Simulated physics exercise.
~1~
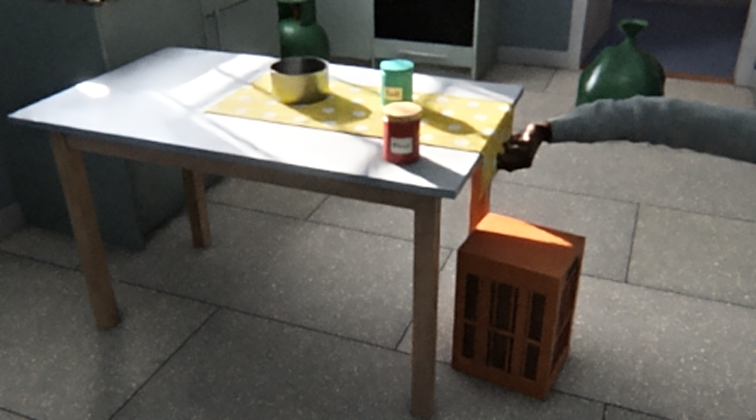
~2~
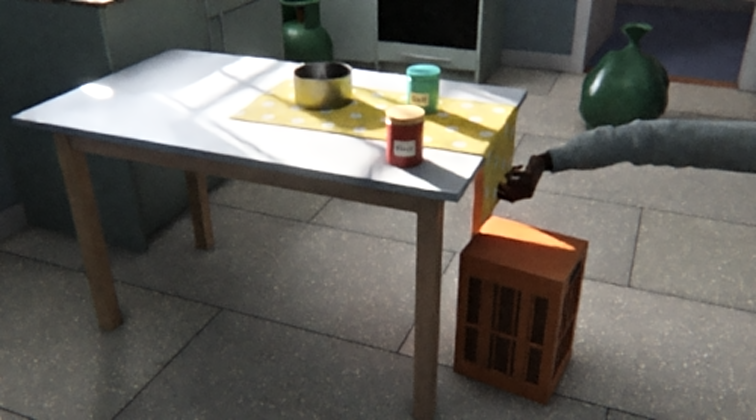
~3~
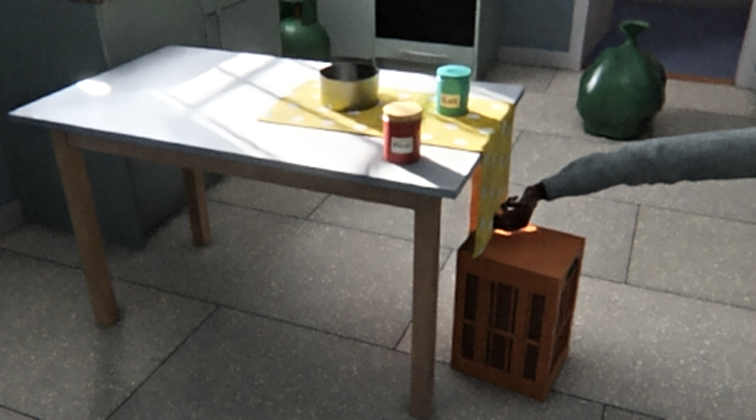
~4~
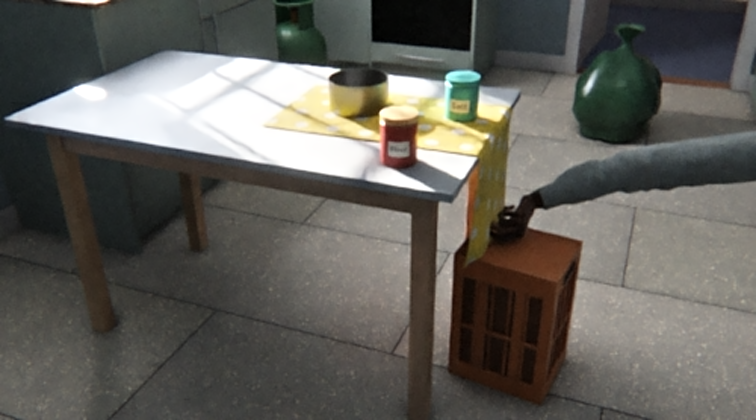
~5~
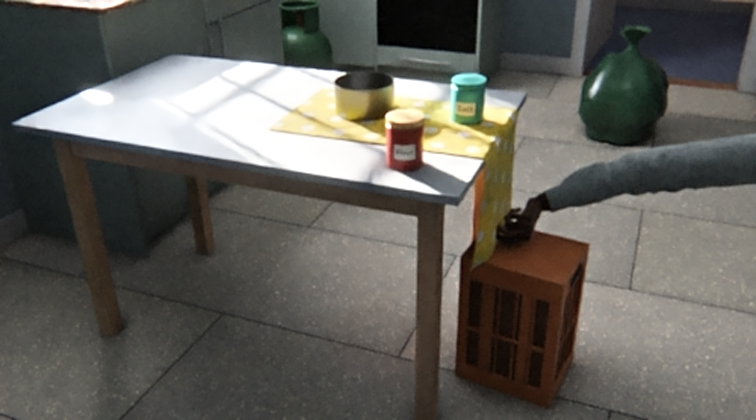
A yellow spotted table runner lies across the right part of a white-topped wooden table in a grey-tiled kitchen, seen from slightly above by a gently swaying camera. A pot and a turquoise jar stand on the cloth, with a red jar near the front edge and an orange crate on the floor at the right. A grey-sleeved arm reaches in from the right and slowly draws the hanging end downward. The pot and turquoise jar ride rightward with the cloth, while the red jar stays put. Finally the hem reaches the crate, the hand rests there, and both jars remain upright on the table.
